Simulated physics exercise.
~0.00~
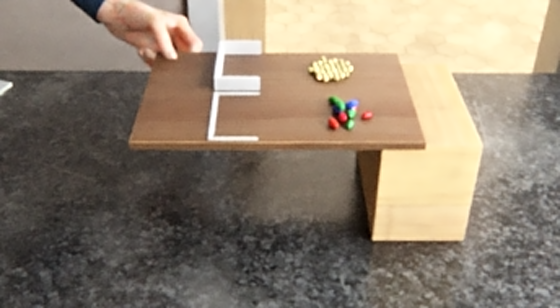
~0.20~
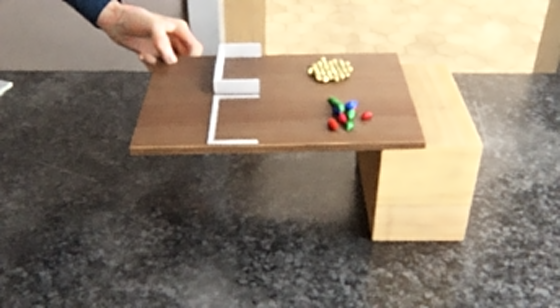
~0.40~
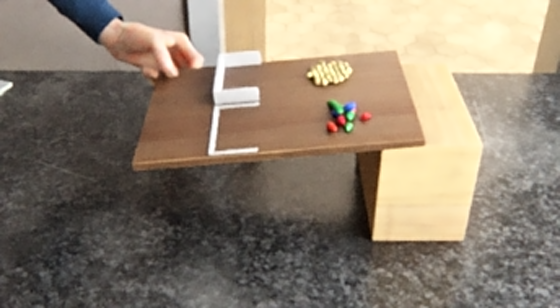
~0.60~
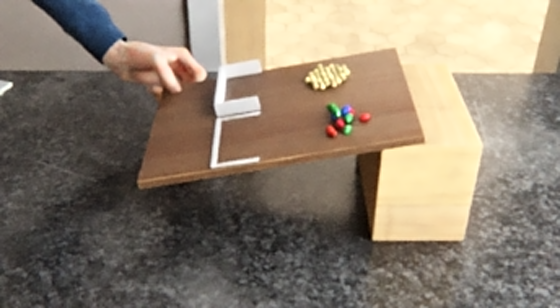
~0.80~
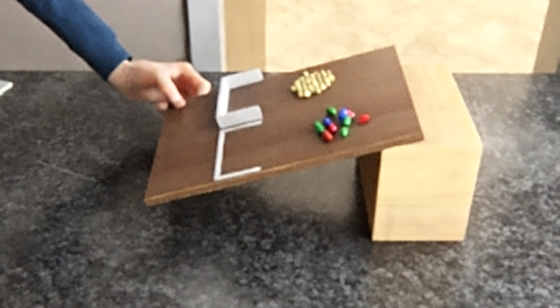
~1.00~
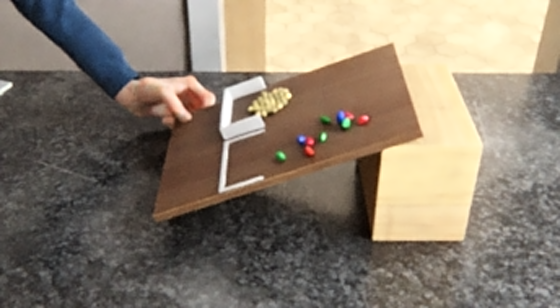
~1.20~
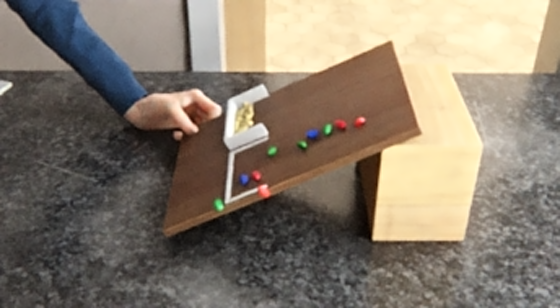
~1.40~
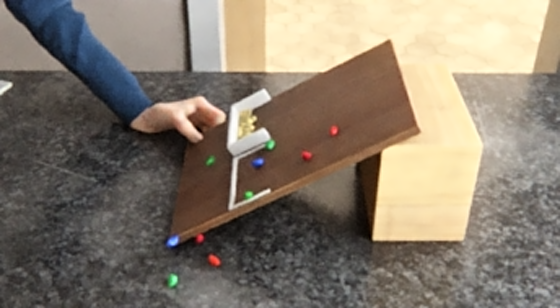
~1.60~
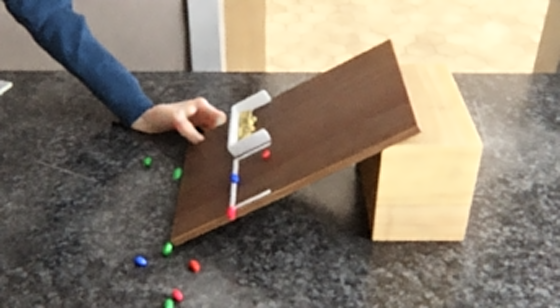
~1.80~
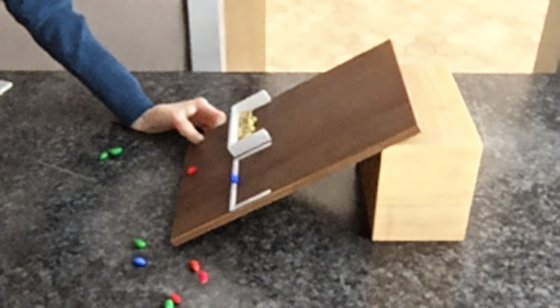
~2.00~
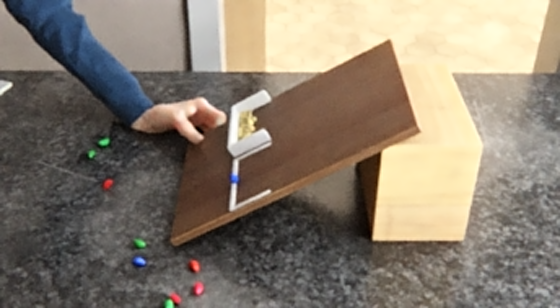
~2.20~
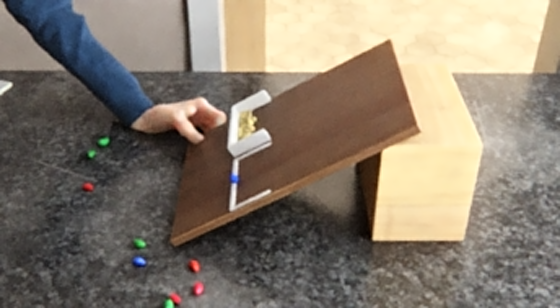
On a dark speckled countertop, a hand tilting a brown board, colourful pieces tumbling off while yellow ones gather behind a white barrier.
